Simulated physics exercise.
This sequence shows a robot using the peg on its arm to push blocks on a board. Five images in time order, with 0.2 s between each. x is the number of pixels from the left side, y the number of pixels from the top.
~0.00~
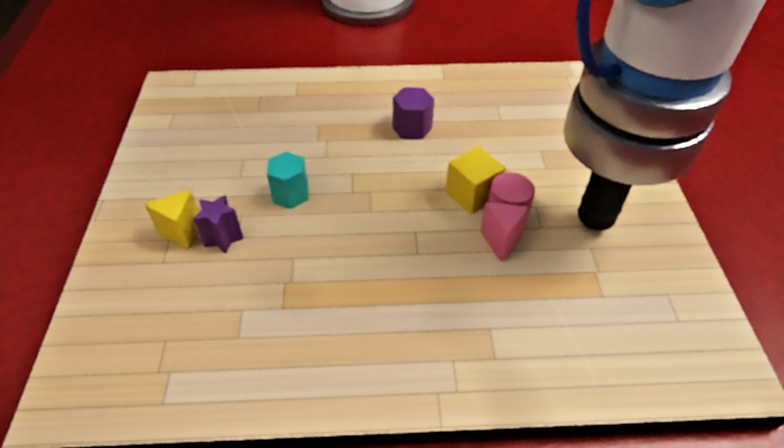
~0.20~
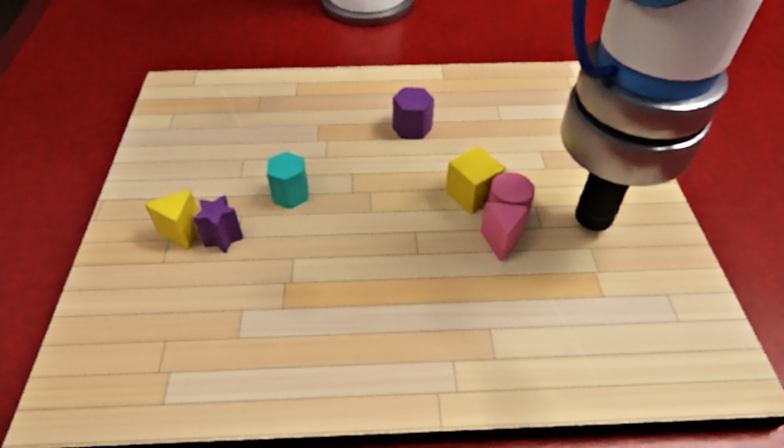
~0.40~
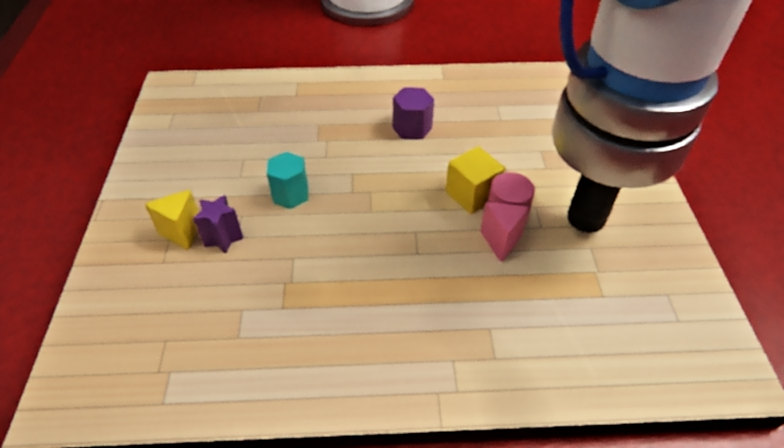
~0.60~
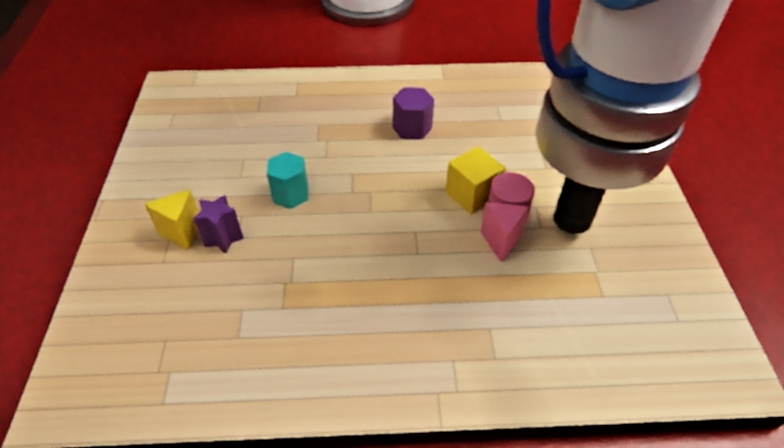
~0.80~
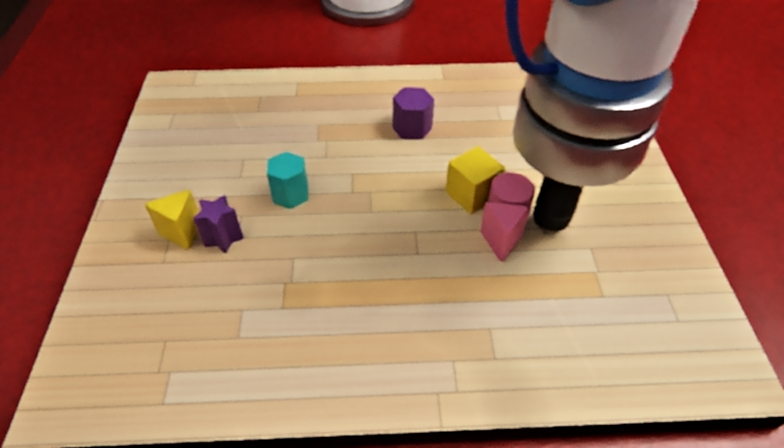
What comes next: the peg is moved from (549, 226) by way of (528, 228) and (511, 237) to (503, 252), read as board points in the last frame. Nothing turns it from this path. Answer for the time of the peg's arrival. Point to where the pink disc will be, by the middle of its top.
I'd say the pink disc ends with its top centre at (485, 186).
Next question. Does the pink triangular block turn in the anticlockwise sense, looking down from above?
My answer is no.
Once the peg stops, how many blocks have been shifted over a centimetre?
The push will move three blocks or more.
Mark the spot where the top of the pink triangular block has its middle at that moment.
My prediction: (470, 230).
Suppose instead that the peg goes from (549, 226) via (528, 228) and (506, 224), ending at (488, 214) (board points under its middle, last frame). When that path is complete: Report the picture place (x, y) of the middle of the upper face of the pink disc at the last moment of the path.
When the path ends, it will be at (457, 169).
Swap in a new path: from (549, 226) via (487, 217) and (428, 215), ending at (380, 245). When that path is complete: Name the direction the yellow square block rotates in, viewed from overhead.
Viewed from above: Clockwise.
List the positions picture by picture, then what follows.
The first frame shows tip of the peg (596, 217), middles of tops, yellow square block (477, 164), pink triangular block (508, 213), pink disc (513, 186).
The second frame shows peg (594, 218), nothing pushed.
The third frame shows peg (586, 219), nothing pushed.
The fourth frame shows peg (572, 220), nothing pushed.
The fifth frame shows peg (552, 218), yellow square block (477, 164), pink triangular block (508, 213), pink disc (513, 186).
What follows on the original path. Halfway along, peg (521, 223); yellow square block (465, 158); pink triangular block (490, 219); pink disc (489, 184).
At the end, peg (505, 244); yellow square block (465, 158); pink triangular block (470, 230), turned 35° clockwise; pink disc (485, 186).
